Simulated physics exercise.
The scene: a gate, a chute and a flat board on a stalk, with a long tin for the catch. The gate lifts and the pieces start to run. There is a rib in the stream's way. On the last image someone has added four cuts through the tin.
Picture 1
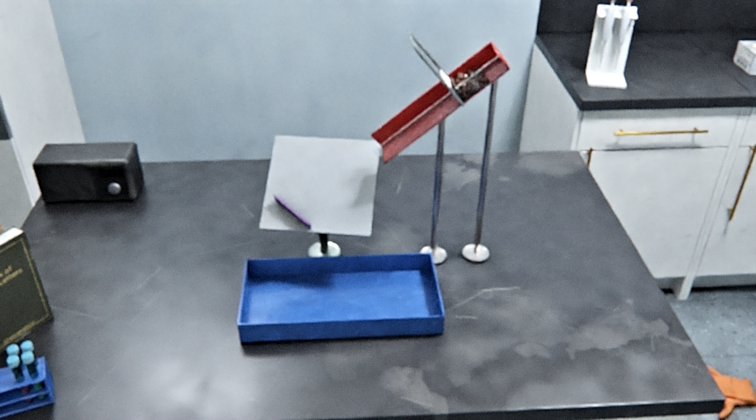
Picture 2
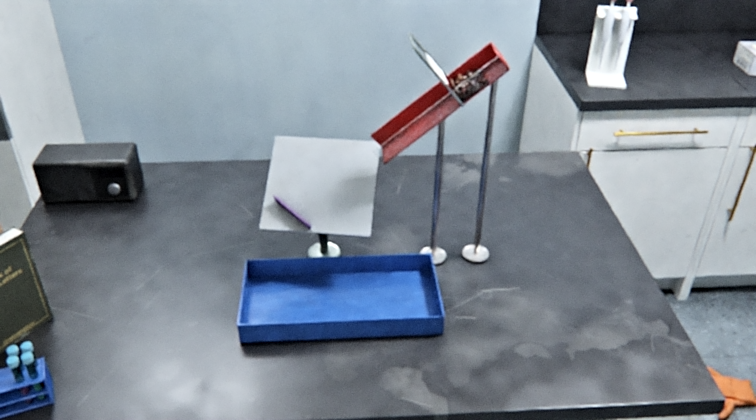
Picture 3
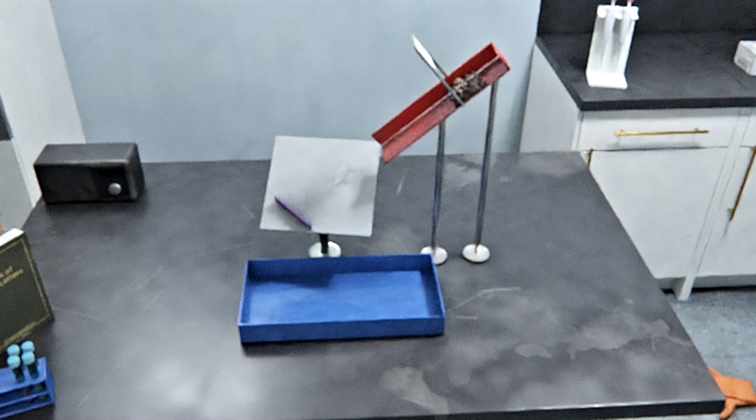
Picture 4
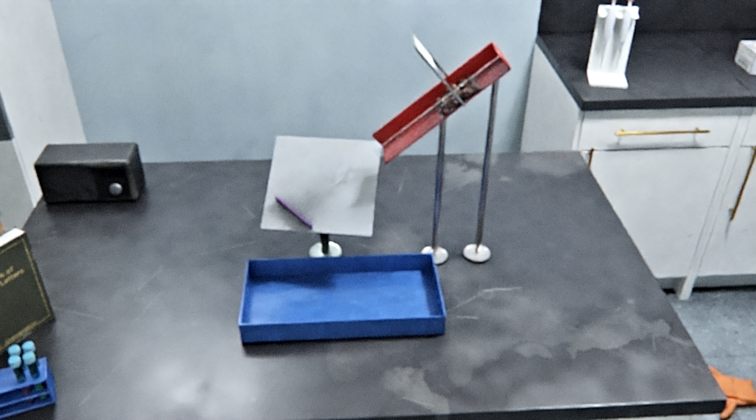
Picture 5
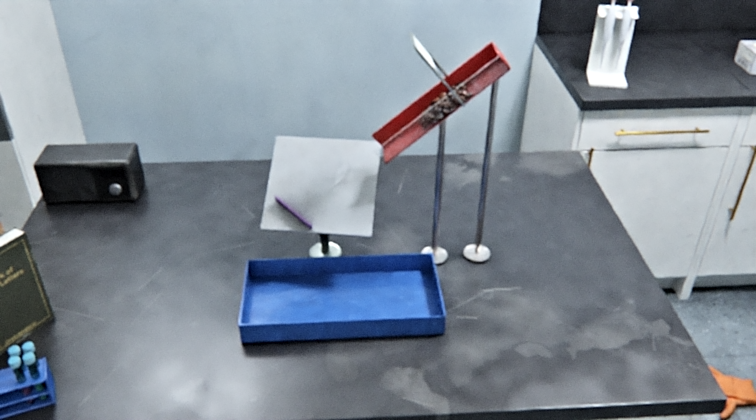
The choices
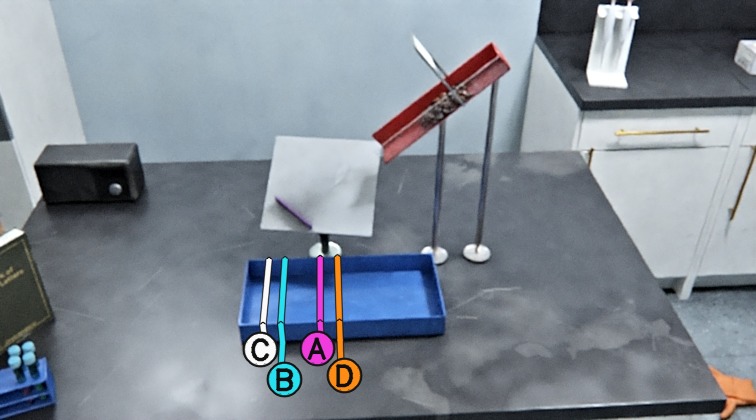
At the start, a cluster of small dark pieces sits high in a sloping red chute beside a raised metallic gate, with a tilted white board and an empty blue tin at the lower left. The pieces then slide a short way down the chute toward the left, spreading into a longer line.
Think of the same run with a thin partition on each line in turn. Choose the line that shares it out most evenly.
Go for A.
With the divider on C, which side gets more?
More lands on the right.
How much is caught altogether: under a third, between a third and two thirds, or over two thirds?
It is over two thirds.
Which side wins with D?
Left.
On the marked copy, line A crosses the front rim at (320, 321); line B crosses the front rim at (280, 323); line C crosses the front rim at (262, 324); line D crosses the front rim at (339, 321).
With A, of what is caught, close to half on the left of the divider, close to half on the right.
With B, of what is caught, only a few on the left of the divider, all but a few on the right.
With C, of what is caught, only a few on the left of the divider, all but a few on the right.
With D, of what is caught, all but a few on the left of the divider, a small share on the right.
